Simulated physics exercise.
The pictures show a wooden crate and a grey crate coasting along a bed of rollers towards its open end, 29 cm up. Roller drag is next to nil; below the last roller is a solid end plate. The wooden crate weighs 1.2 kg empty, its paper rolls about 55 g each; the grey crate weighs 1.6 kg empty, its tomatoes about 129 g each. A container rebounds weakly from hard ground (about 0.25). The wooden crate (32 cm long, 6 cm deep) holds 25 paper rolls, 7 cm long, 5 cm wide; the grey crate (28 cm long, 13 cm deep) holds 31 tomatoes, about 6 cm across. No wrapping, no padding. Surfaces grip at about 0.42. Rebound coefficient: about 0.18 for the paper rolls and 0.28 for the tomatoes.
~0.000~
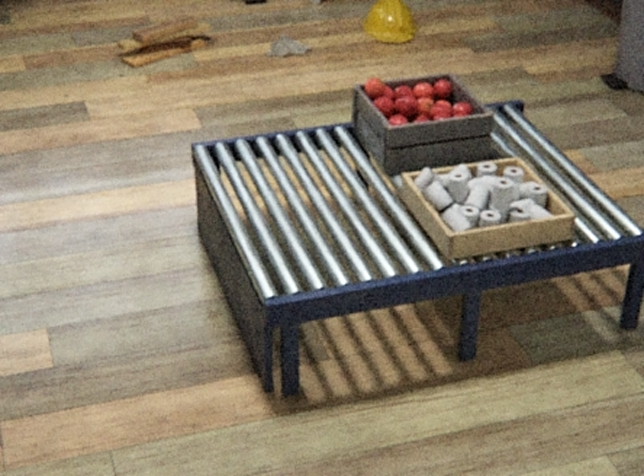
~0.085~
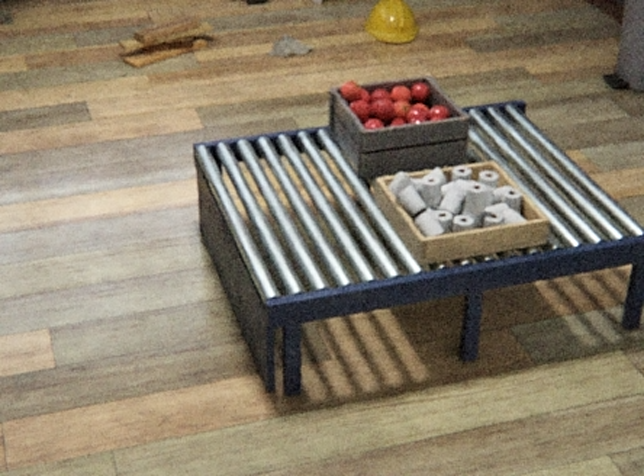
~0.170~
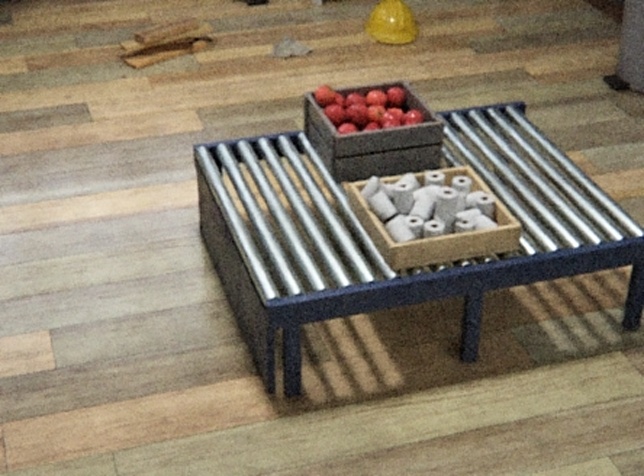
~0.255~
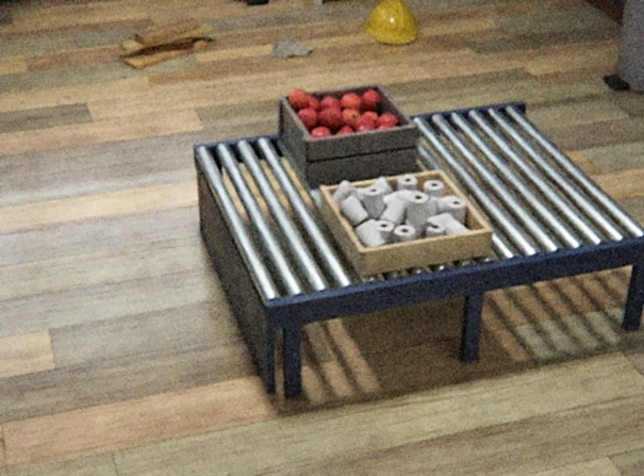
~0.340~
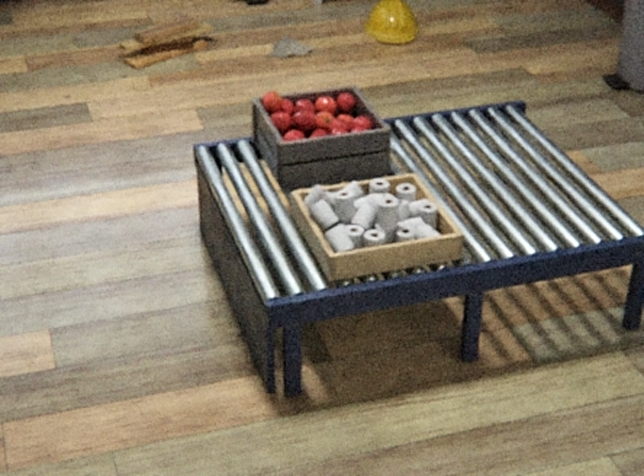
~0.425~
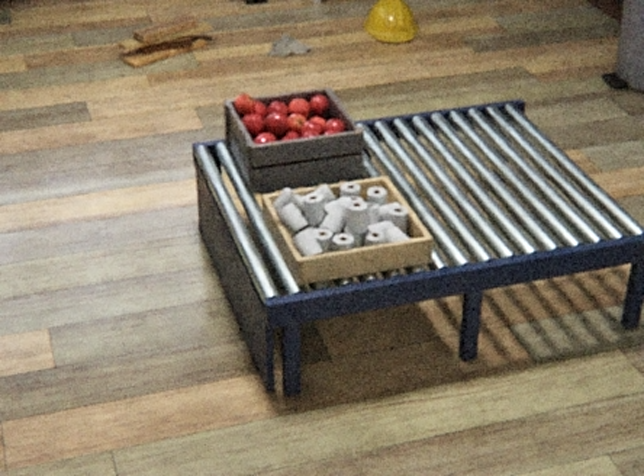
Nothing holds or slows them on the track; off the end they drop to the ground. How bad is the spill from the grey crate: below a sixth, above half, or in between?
The grey crate loses less than a sixth of its tomatoes.
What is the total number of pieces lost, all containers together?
Some 6 pieces.
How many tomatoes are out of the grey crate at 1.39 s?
Some 2 by then.
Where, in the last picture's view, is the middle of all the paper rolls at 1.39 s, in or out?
Around (128, 353).
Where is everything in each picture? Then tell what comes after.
In the first frame (we follow the rim corner now nearest the camera), grey crate at (393, 127); wooden crate at (454, 234); 45 cm of track left ahead; nothing out yet.
Grey crate at (368, 131); wooden crate at (426, 239); 37 cm of track left ahead, in the second frame.
Grey crate at (341, 136); wooden crate at (396, 245); 29 cm of track left ahead, in the third frame.
Grey crate at (313, 139); wooden crate at (365, 250); 22 cm of track left ahead, in the fourth frame.
Grey crate at (285, 143); wooden crate at (334, 255); 14 cm of track left ahead, in the fifth frame.
Grey crate at (256, 146); wooden crate at (302, 259); 6 cm of track left ahead; nothing out yet, in the sixth frame.
After 0.49 s, the leading end passes the last roller.
After 0.84 s, the wooden crate leans 11° with 0 of 25 out and the grey crate leans 15° with 0 of 31 out.
After 1.04 s, the wooden crate leans 24° with 0 of 25 out and the grey crate leans 47° with 1 of 31 out.
After 1.39 s, the wooden crate is level with 4 of 25 out and the grey crate leans 22° with 2 of 31 out.
Final count (at 1.62 s), the wooden crate is level with 4 of 25 out and the grey crate is level with 2 of 31 out. Asked share, 2 of 31, 6 per cent.
